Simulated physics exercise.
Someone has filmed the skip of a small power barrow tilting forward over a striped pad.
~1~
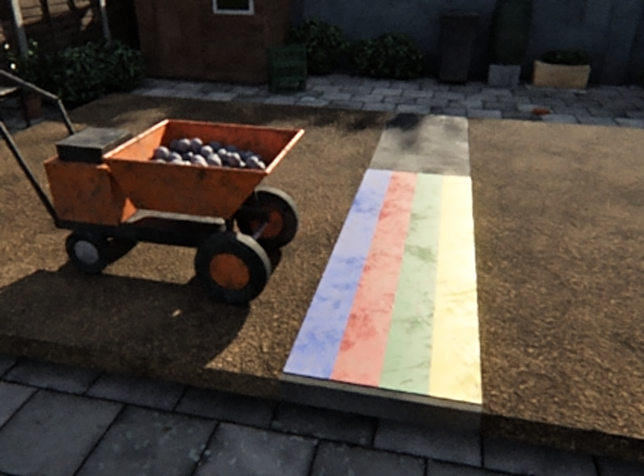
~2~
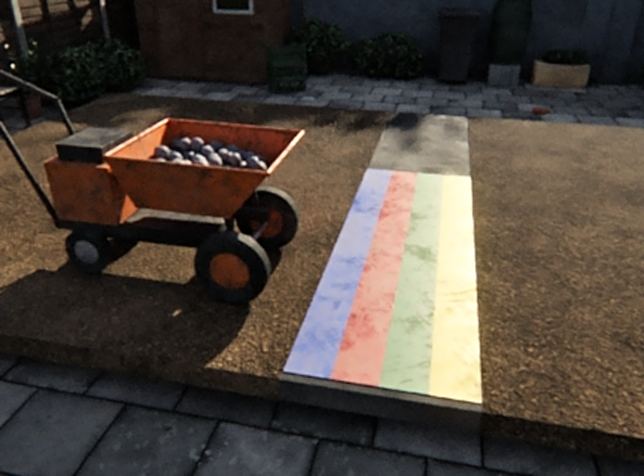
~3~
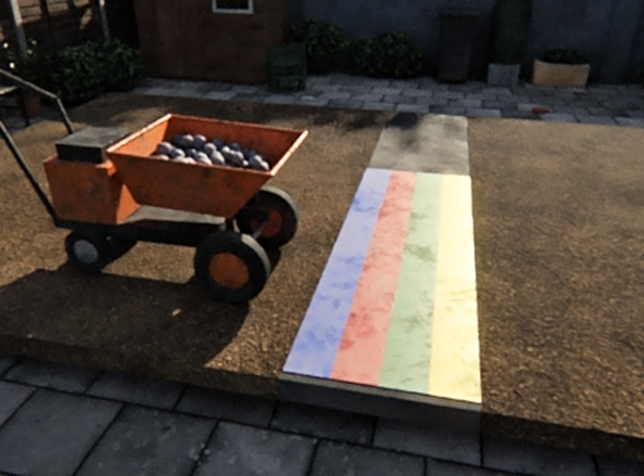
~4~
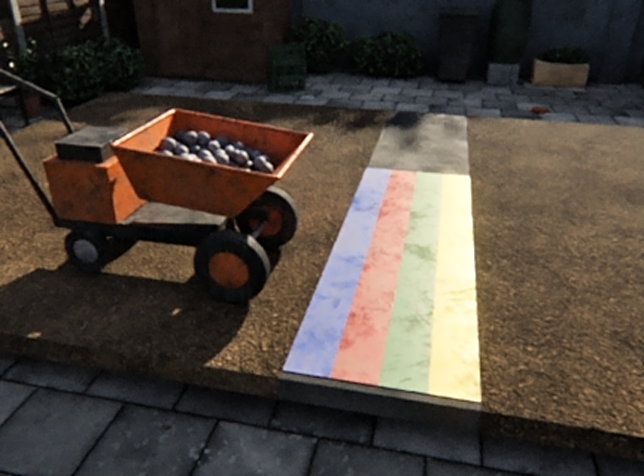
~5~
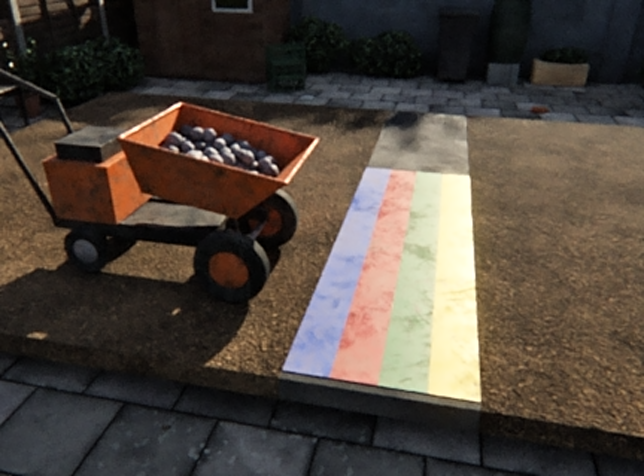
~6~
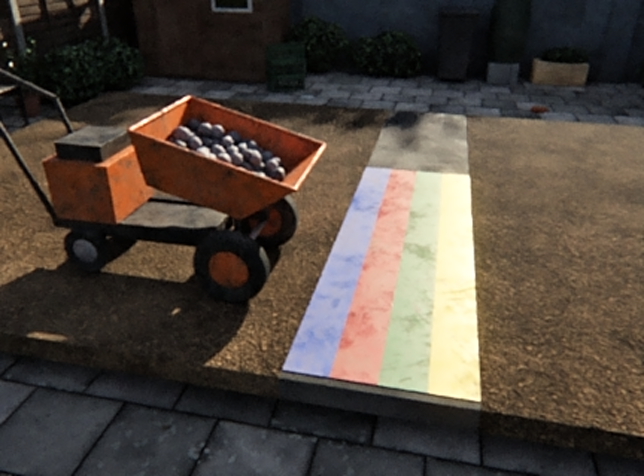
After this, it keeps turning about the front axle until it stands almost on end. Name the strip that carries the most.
The red strip carries the most.
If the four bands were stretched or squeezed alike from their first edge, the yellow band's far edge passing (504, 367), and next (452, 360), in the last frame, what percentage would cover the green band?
Near 20 % and 30 %.
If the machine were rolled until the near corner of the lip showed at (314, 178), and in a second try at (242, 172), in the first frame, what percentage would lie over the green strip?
In turn 40 and 10 in a hundred.
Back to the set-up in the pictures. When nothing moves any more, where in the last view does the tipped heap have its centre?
Close to (389, 279).
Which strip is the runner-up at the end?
Next in line is the strip in green.
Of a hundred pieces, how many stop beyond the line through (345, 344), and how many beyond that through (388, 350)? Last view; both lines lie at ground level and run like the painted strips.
Roughly 70 per cent, and 30 per cent.
Soon after the last picture, skip tipped steeply; all in the skip.
A little later, skip tipped steeply; nearly all in the skip; a small part over the red strip.
Later still, skip tipped right over; about a quarter in the skip; a stray few over the blue strip; about a third over the red strip; about a quarter over the green strip; a small part over the yellow strip.
At rest, skip tipped right over; about a quarter in the skip; a stray few over the blue strip; about half over the red strip; about a quarter over the green strip; a small part over the yellow strip.
